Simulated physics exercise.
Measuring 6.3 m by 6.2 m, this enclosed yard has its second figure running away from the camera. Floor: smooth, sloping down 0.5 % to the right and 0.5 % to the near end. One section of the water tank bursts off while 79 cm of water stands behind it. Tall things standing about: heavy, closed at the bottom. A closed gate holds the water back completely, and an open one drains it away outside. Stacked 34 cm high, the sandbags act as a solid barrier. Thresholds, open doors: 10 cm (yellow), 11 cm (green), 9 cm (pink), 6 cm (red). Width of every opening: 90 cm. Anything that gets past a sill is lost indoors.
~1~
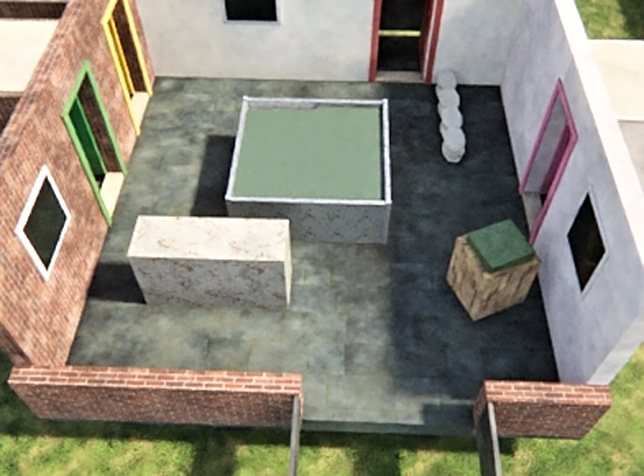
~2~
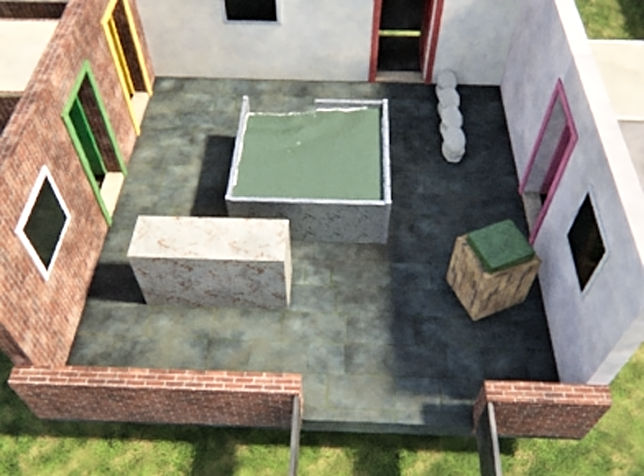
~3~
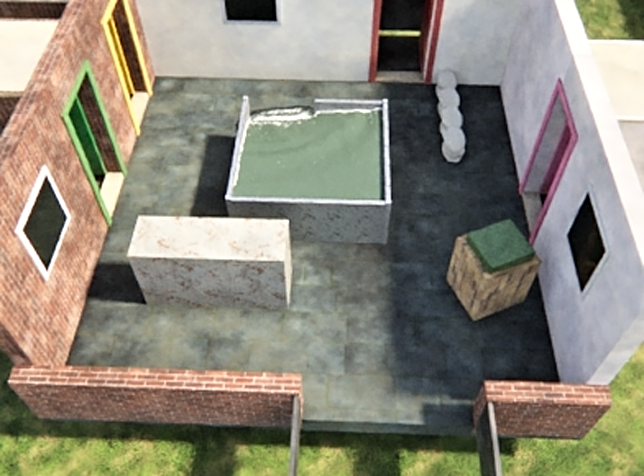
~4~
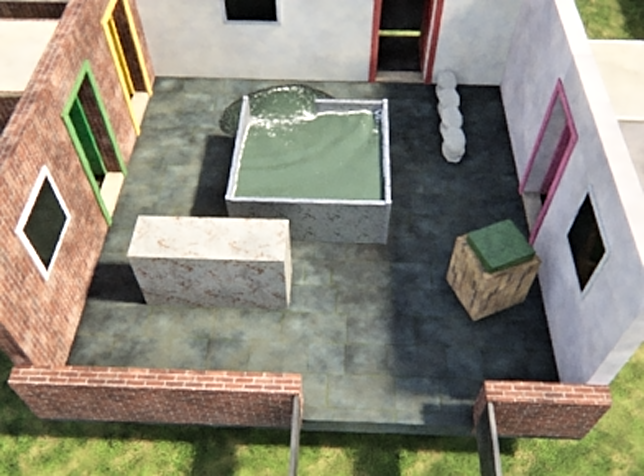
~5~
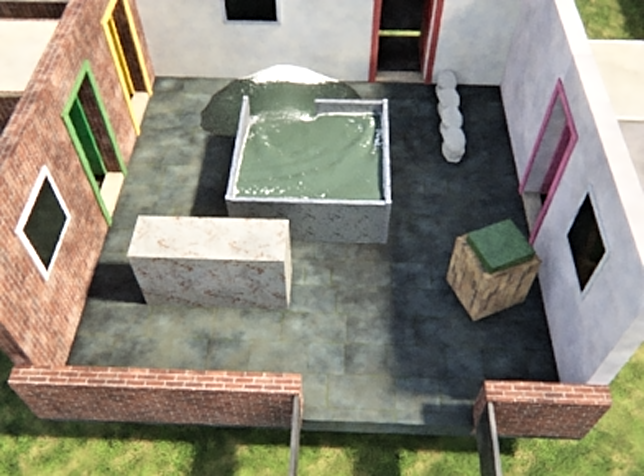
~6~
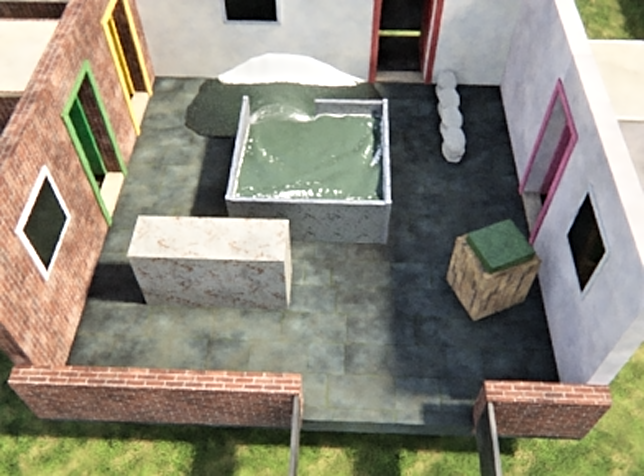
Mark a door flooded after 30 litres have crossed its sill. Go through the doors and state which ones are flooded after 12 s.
Going through them: The yellow door counts as flooded; the green door does not count as flooded; the pink door does not count as flooded; the red door counts as flooded.
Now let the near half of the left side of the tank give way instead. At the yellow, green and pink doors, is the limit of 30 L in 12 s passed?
Door yellow stays within, door green goes beyond, door pink stays within.
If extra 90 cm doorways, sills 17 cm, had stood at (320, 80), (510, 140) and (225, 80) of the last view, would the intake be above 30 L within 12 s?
The first one exceeds it, the second one doesn't reach it, and the third one exceeds it.
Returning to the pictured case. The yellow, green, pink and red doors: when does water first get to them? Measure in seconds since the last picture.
So, yellow at 0.7 s, then green at 1.5 s, pink at 3.8 s, and red at 0.2 s.
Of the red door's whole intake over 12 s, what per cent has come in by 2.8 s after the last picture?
About 25 per cent.
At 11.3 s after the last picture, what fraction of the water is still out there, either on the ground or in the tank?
I'd say close to 72 percent is still there.
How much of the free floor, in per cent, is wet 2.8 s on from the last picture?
Wet share: Near 55 percent.
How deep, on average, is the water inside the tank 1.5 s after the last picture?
About 44 centimetres on average.
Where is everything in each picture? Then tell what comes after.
The water tank at (312, 151) is whole and still, 79 cm deep, in the first picture.
The front is at a hidden place, 0.6 m from the gap on the water tank's far side; 0.2 m2 of floor is under water; 79 cm left at the back of the water tank, in the second picture.
The front is at a hidden place, 0.9 m from the gap on the water tank's far side; 0.9 m2 of floor is under water; 79 cm left at the back of the water tank, in the third picture.
The front is at (304, 88), 1.4 m from the gap on the water tank's far side; 2.2 m2 of floor is under water; 79 cm left at the back of the water tank, in the fourth picture.
Water pours out on the water tank's far side and has run 1.8 m, to (243, 80); typically 7 cm deep outside, 75 cm at the water tank's back, in the fifth picture.
Water pours out on the water tank's far side and has run 2.1 m, to (214, 79); typically 7 cm deep outside, 67 cm at the water tank's back, in the sixth picture.
Then, 0.7 s after the last picture water covers 15 % of the floor and is deepest (52 cm) near (282, 83); yellow door 5 cm at the sill, 0 L in, green door not reached, pink door not reached, red door 10 cm at the sill, 1 L in.
Then, 1.5 s after the last picture water covers 25 % of the floor and is deepest (47 cm) near (165, 80); yellow door 28 cm at the sill, 40 L in, green door 2 cm at the sill, 0 L in, pink door not reached, red door 10 cm at the sill, 7 L in.
Then, 2.8 s after the last picture water covers 55 % of the floor and is deepest (30 cm) near (282, 83); yellow door 24 cm at the sill, 171 L in, green door 7 cm at the sill, 0 L in, pink door not reached, red door 15 cm at the sill, 38 L in.
Then, 6.3 s after the last picture water covers 90 % of the floor and is deepest (16 cm) near (163, 87); yellow door 14 cm at the sill, 300 L in, green door 5 cm at the sill, 0 L in, pink door 6 cm at the sill, 0 L in, red door 9 cm at the sill, 112 L in.
Then, 11.3 s after the last picture water covers 95 % of the floor and is deepest (13 cm) near (549, 410); yellow door 7 cm at the sill, 313 L in, green door 3 cm at the sill, 0 L in, pink door 7 cm at the sill, 1 L in, red door 6 cm at the sill, 142 L in.
